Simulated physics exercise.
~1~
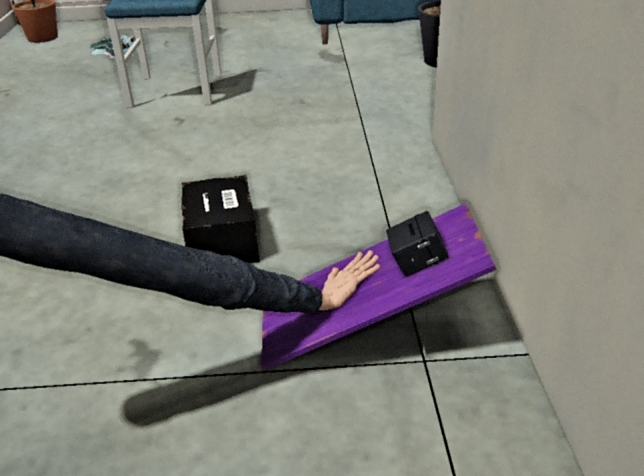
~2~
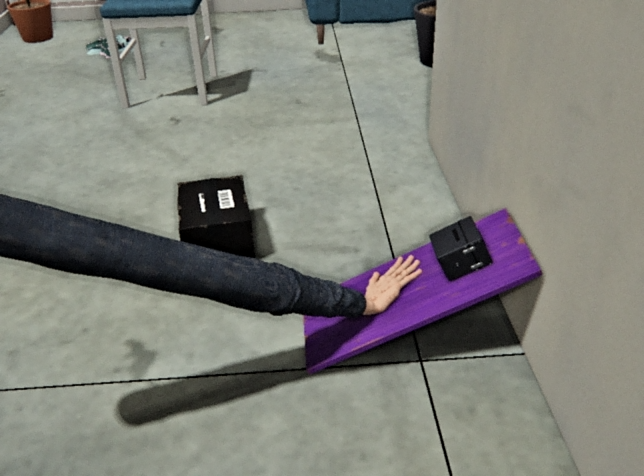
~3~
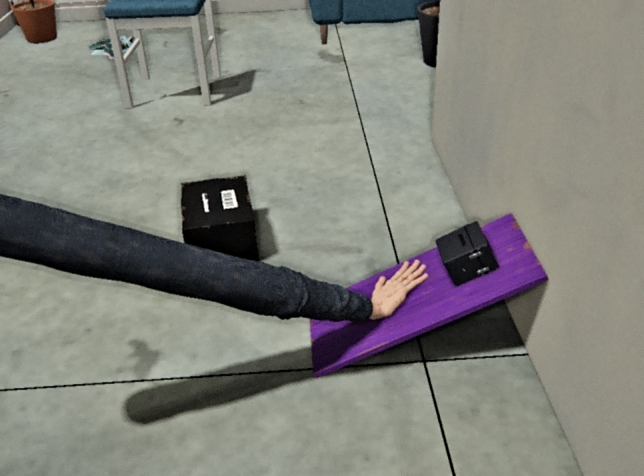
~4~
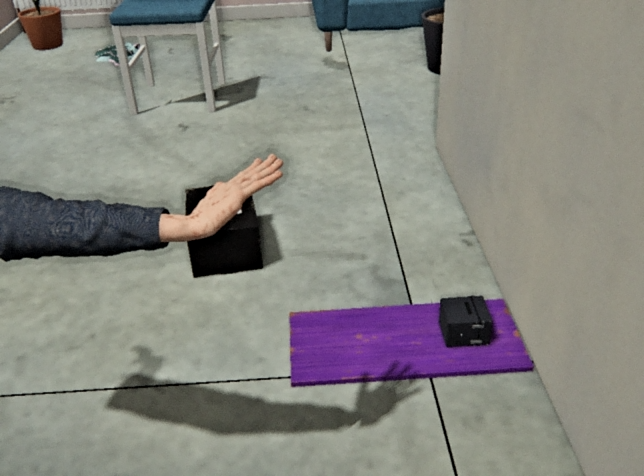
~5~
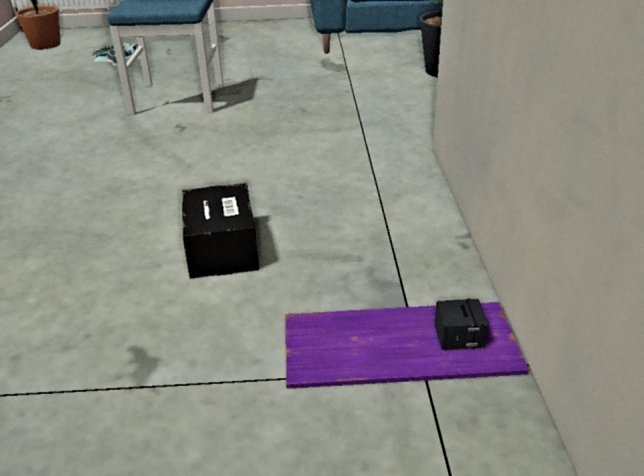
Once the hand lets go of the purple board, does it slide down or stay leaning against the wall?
It slides down and ends up lying flat on the floor beside the wall, with the small black object still on top.
